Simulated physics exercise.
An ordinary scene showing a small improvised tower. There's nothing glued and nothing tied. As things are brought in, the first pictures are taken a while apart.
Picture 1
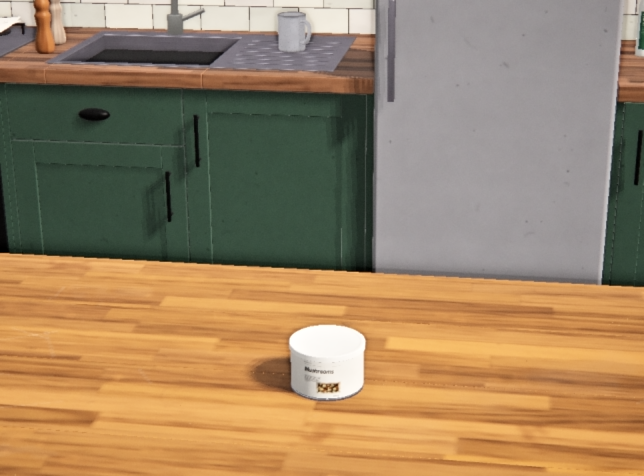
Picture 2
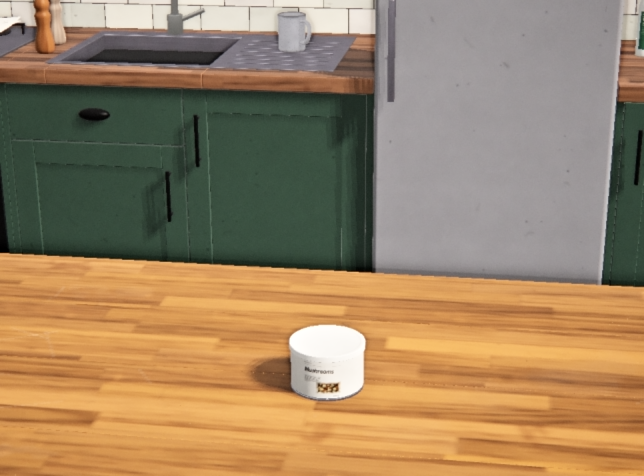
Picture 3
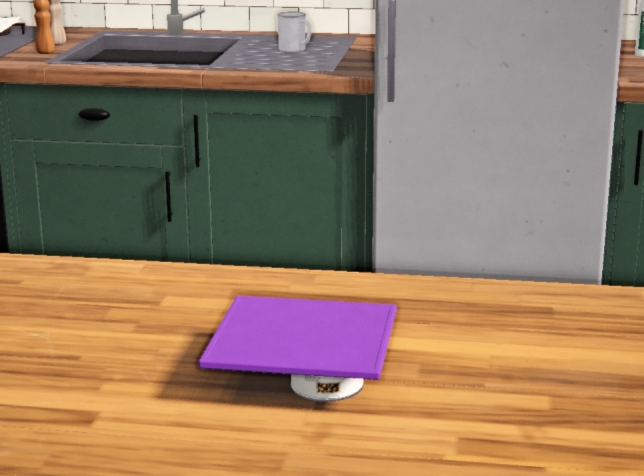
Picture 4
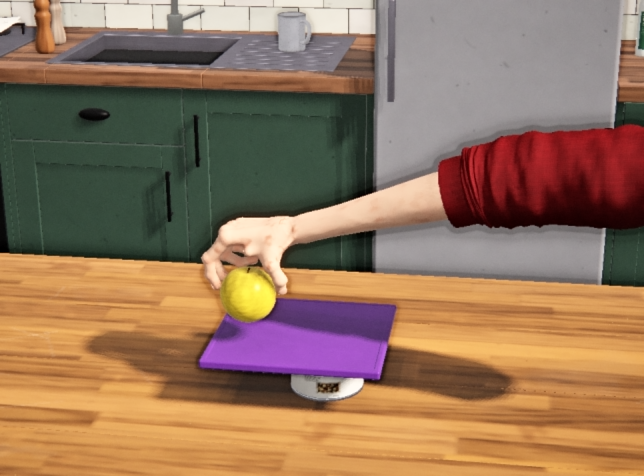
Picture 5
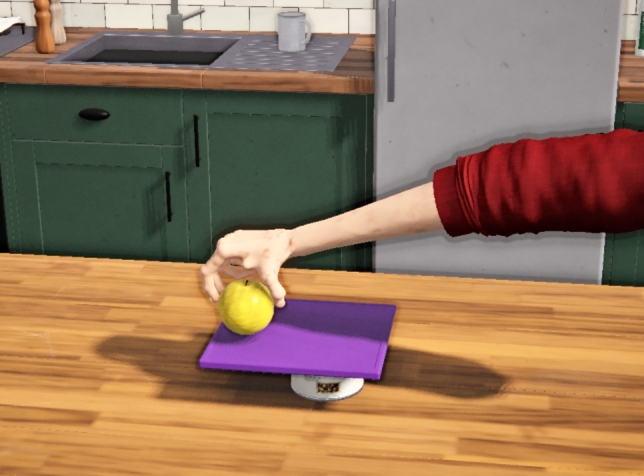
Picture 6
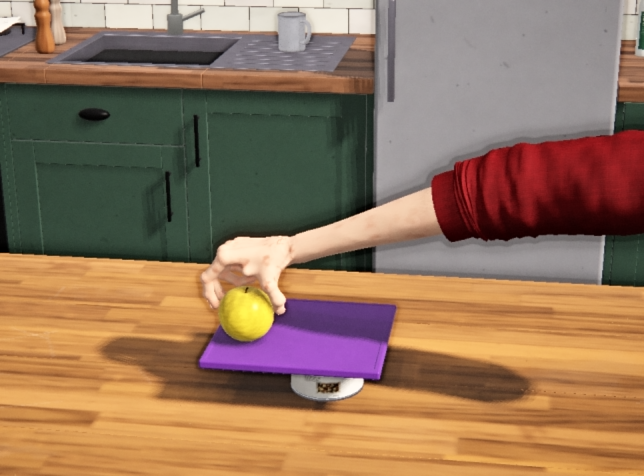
A hand in a red sleeve, reaching in from the right, lowers a yellow apple a short way onto the left part of a flat purple lid and keeps hold of it. The lid, absent at first, rests on a small white tub on a wooden counter, jutting out to the left. Behind, seen from slightly above by a still camera, are green cupboards, a sink, a mug and a grey fridge.
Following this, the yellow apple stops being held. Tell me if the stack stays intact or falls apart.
The stack falls apart.
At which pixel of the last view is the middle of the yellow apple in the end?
Roughly pixel (192, 364) in the last picture.
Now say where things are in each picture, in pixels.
In the first picture, the last thing is not in view yet.
In the second picture, the last thing is not in view yet.
In the third picture, the last thing is not in view yet; purple lid (303, 335).
The fourth picture shows still above its spot; yellow apple (248, 294); purple lid (303, 335).
The fifth picture shows still above its spot; yellow apple (246, 306); purple lid (303, 335).
The sixth picture shows in place under the hand; yellow apple (246, 314); purple lid (303, 335).
Then, 0.30 s later than the last frame, yellow apple moved a little near (243, 327); purple lid tilted by 20°.
Then, 0.50 s later than the last frame, yellow apple now fallen; purple lid tilted by 41°.
Then, 0.60 s later than the last frame, purple lid tilted by 41°.
Then, 0.80 s later than the last frame, purple lid tilted by 34°.
When it is over, fallen, yellow apple; left askew, purple lid; white tub as before. End places, in pixels of the last picture, yellow apple near (192, 365). The stack loses its balance.
